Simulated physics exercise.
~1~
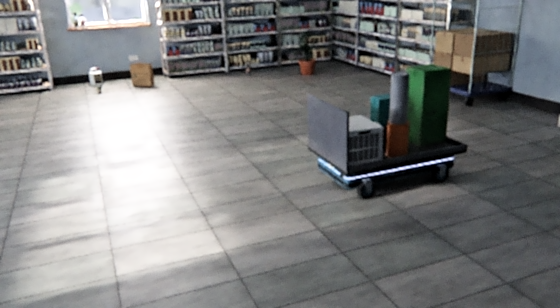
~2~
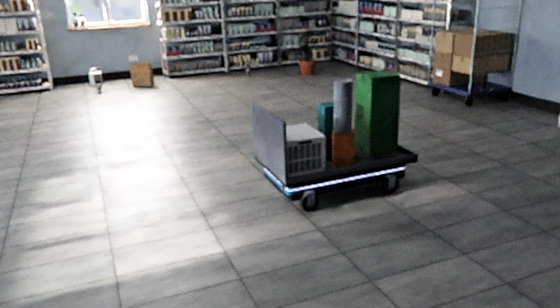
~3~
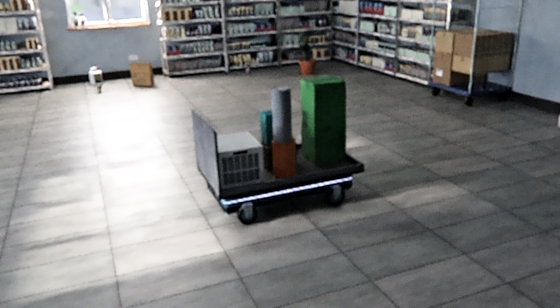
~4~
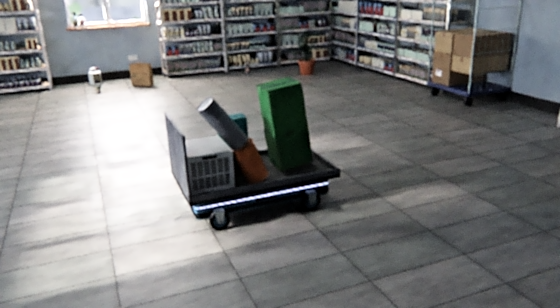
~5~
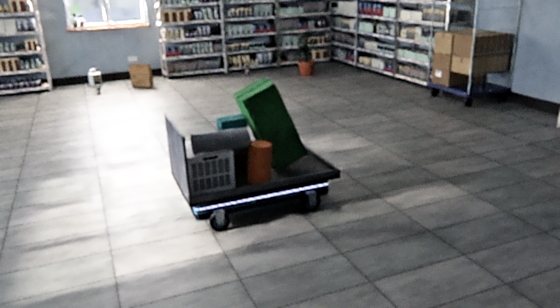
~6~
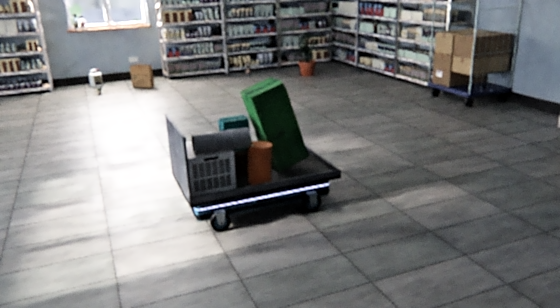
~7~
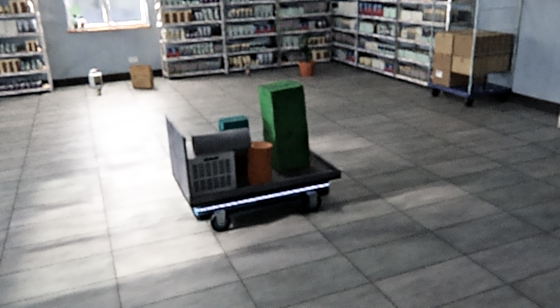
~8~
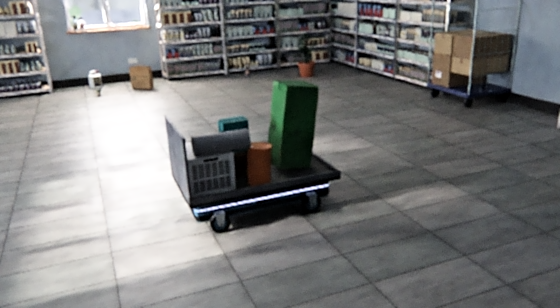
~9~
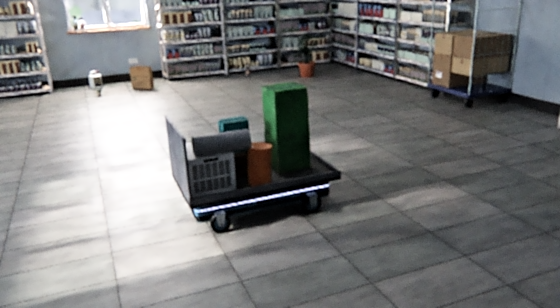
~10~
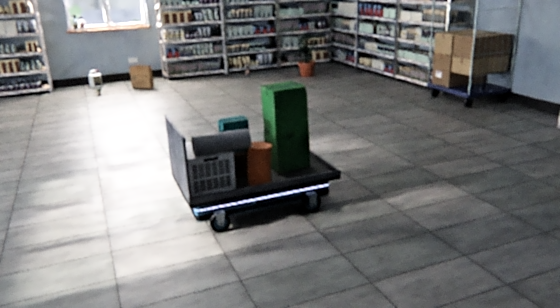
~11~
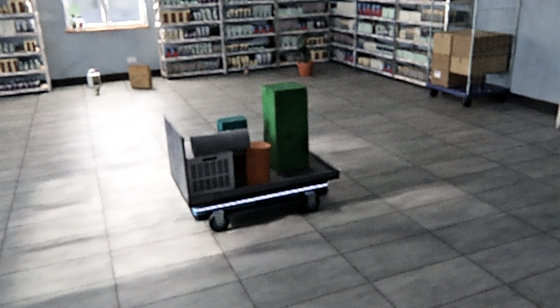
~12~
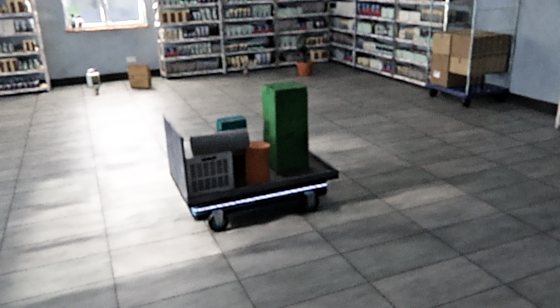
At the start, a low cart rolls leftward across a tiled floor in a room lined with shelves, carrying a white crate behind its tall front board, along with upright grey and orange canisters, a turquoise box and a tall green box. As the cart comes to a halt, the grey canister tips toward the board and the orange one leans. The grey canister ends up on its side, while the orange one settles upright and the green box tilts sharply left. The green box then swings back upright, rocks slightly and steadies. Finally, the cart stands still, with only the grey canister visibly toppled.
